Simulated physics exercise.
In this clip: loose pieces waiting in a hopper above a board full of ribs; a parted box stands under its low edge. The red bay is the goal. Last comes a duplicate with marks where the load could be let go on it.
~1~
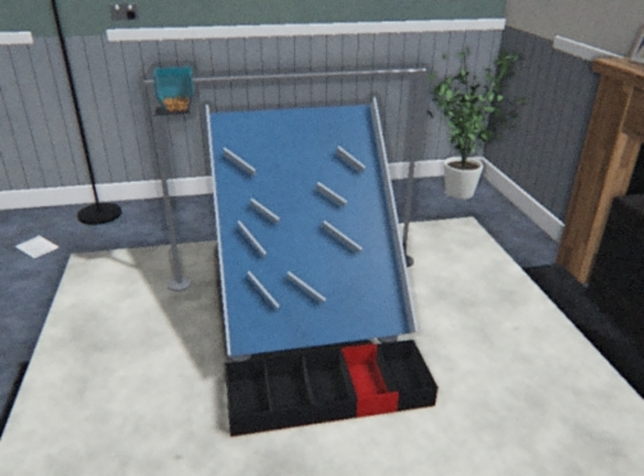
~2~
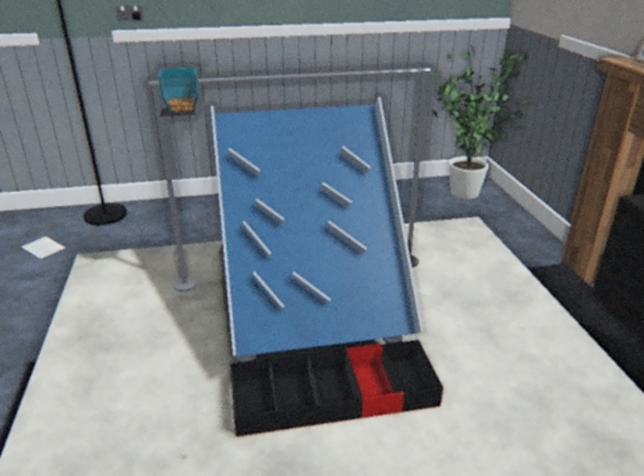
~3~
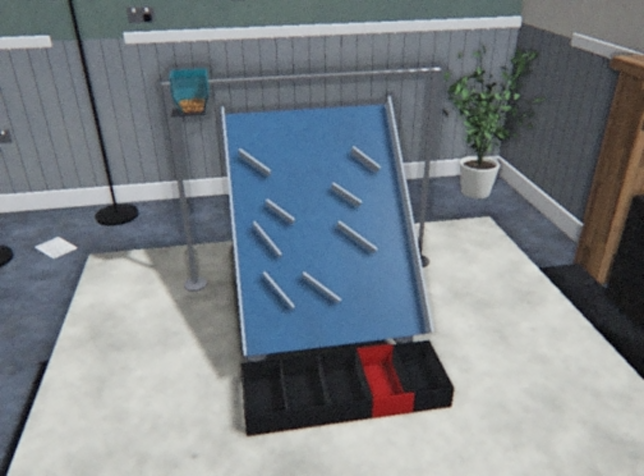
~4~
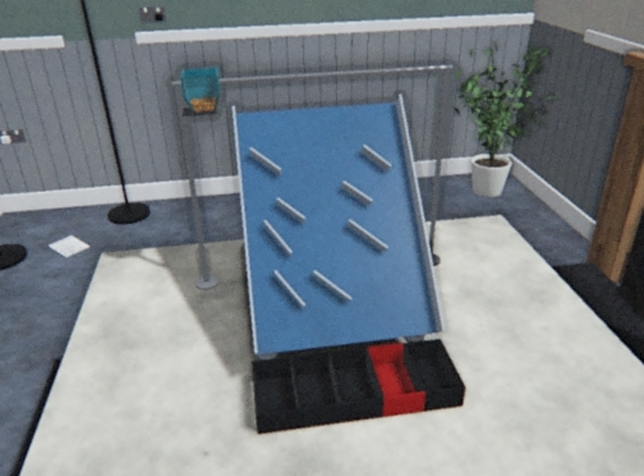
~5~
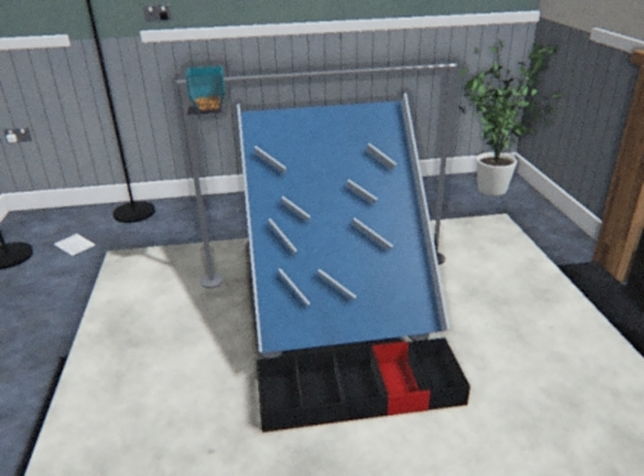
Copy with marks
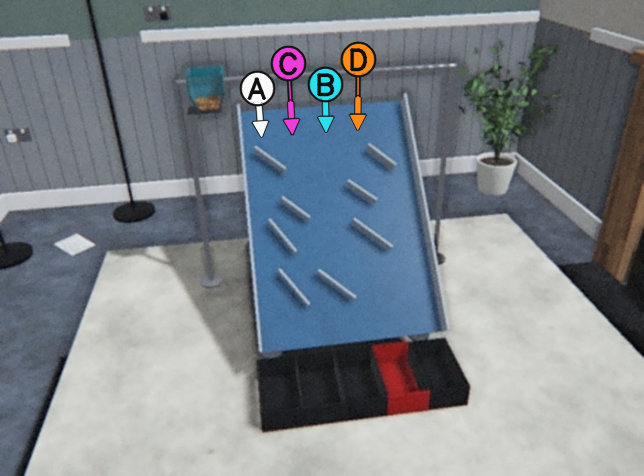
At first, a tilted blue board with slanted pale ribs stands on a light mat, a small teal hopper of orange-brown pieces at its upper left and a black box with one red bay below. Then the view shifts slightly, sliding everything rightward, while the pieces stay in the hopper.
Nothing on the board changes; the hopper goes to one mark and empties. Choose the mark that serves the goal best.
The answer is mark C.
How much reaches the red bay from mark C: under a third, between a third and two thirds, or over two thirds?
Over two thirds.
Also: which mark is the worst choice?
That is mark D.
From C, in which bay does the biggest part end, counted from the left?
It is the fourth one.
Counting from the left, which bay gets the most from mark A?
The fourth.
On the marked copy, mark A meets the board at (261, 131); mark B meets the board at (326, 126); mark C meets the board at (292, 128); mark D meets the board at (357, 124).
Choosing A, about two thirds in the red bay, about a third in other bays, a stray few outside the box.
Choosing B, about half in the red bay, about half in other bays, a stray few outside the box.
Choosing C, most in the red bay, a small part in other bays, a small part outside the box.
Choosing D, a stray few in the red bay, most in other bays, a small part outside the box.
